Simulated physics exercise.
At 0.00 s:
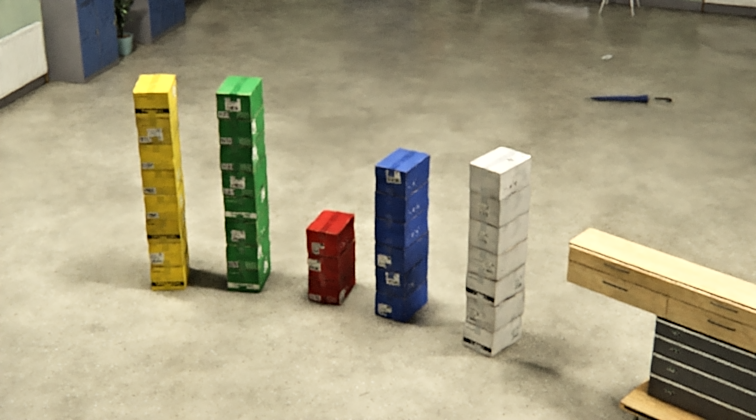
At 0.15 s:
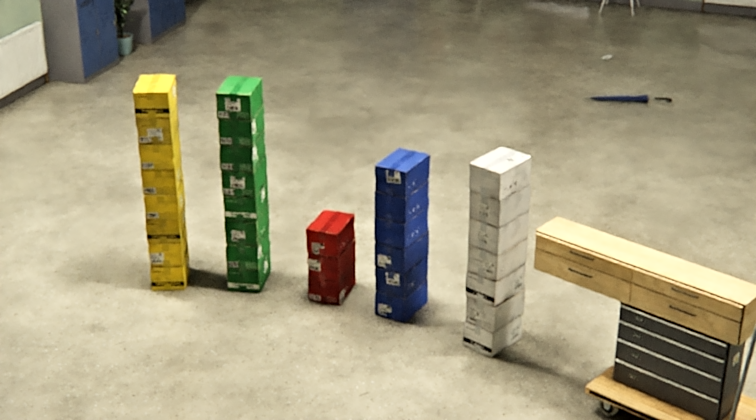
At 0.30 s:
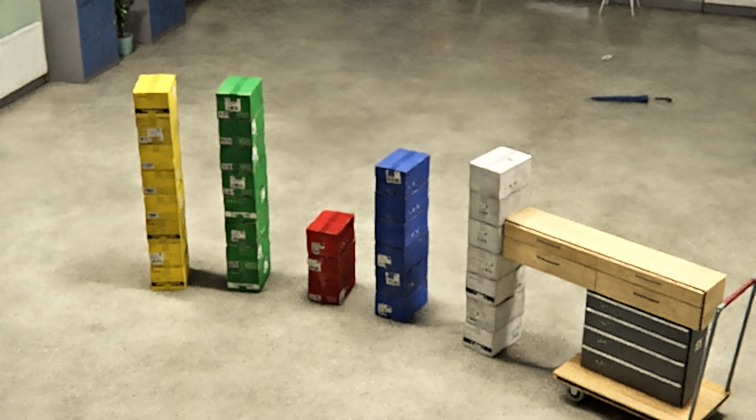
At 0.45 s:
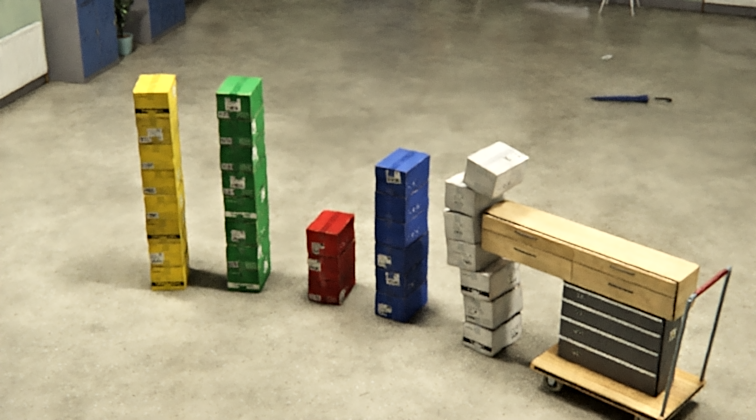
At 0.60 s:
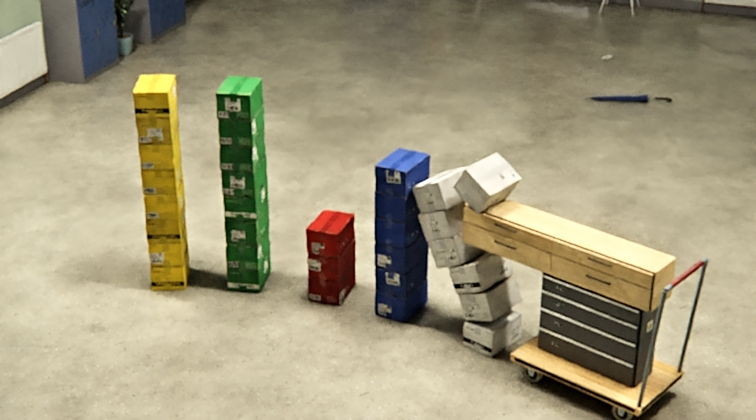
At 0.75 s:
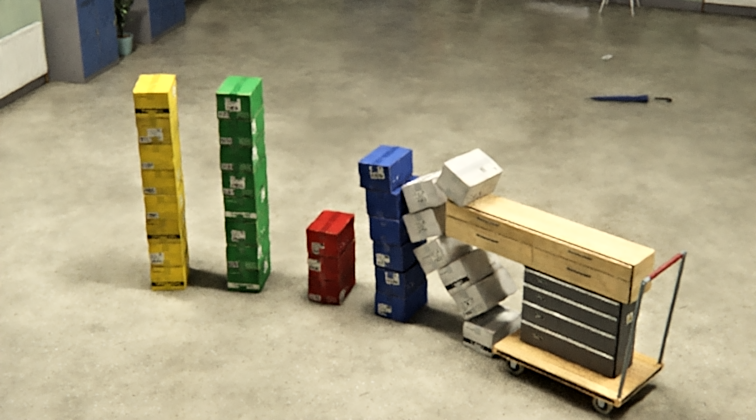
The clip shows a loaded trolley rolling left into a white stack of boxes, which buckles and leans left against the blue stack, shifting its upper boxes slightly, while the red, green and yellow stacks stay still.
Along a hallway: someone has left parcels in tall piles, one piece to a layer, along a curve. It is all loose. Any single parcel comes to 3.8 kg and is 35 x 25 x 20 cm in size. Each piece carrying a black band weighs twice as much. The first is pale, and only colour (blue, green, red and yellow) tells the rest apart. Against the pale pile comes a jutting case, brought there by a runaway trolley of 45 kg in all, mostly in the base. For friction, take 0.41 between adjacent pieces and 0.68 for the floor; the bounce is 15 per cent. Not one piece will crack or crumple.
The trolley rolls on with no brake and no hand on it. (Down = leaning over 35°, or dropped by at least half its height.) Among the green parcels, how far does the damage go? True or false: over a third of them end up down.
False.
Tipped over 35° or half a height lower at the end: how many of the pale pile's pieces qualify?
The answer is 6 pale pieces.
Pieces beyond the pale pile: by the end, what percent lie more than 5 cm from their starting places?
That makes 30 percent.
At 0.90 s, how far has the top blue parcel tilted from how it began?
Some 10°.
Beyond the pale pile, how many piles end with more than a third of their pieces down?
1.
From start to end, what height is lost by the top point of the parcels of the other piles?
Roughly 0 centimetres lower at the end.
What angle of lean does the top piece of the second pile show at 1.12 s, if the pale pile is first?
About 20 degrees from upright.
After 0.90 s, 6 of the pale pile down; none of the 8 green parcels down (0 of 25 in all colours); top green parcel unmoved; top blue parcel 11° from how it stood.
After 1.12 s, 6 of the pale pile down; none of the 8 green parcels down (0 of 25 in all colours); top green parcel unmoved; top blue parcel 23° from how it stood, 8 cm lower.
After 1.54 s, 6 of the pale pile down; none of the 8 green parcels down (3 of 25 in all colours); top green parcel unmoved; top blue parcel 73° from how it stood, 39 cm lower.
In the end (3.0 s), 6 of the pale pile down; none of the 8 green parcels down (3 of 25 in all colours); top green parcel unmoved; top blue parcel 74° from how it stood, 39 cm lower. That is 0 per cent. From the last view, middles, top green parcel near (239, 98), top blue parcel near (283, 191).
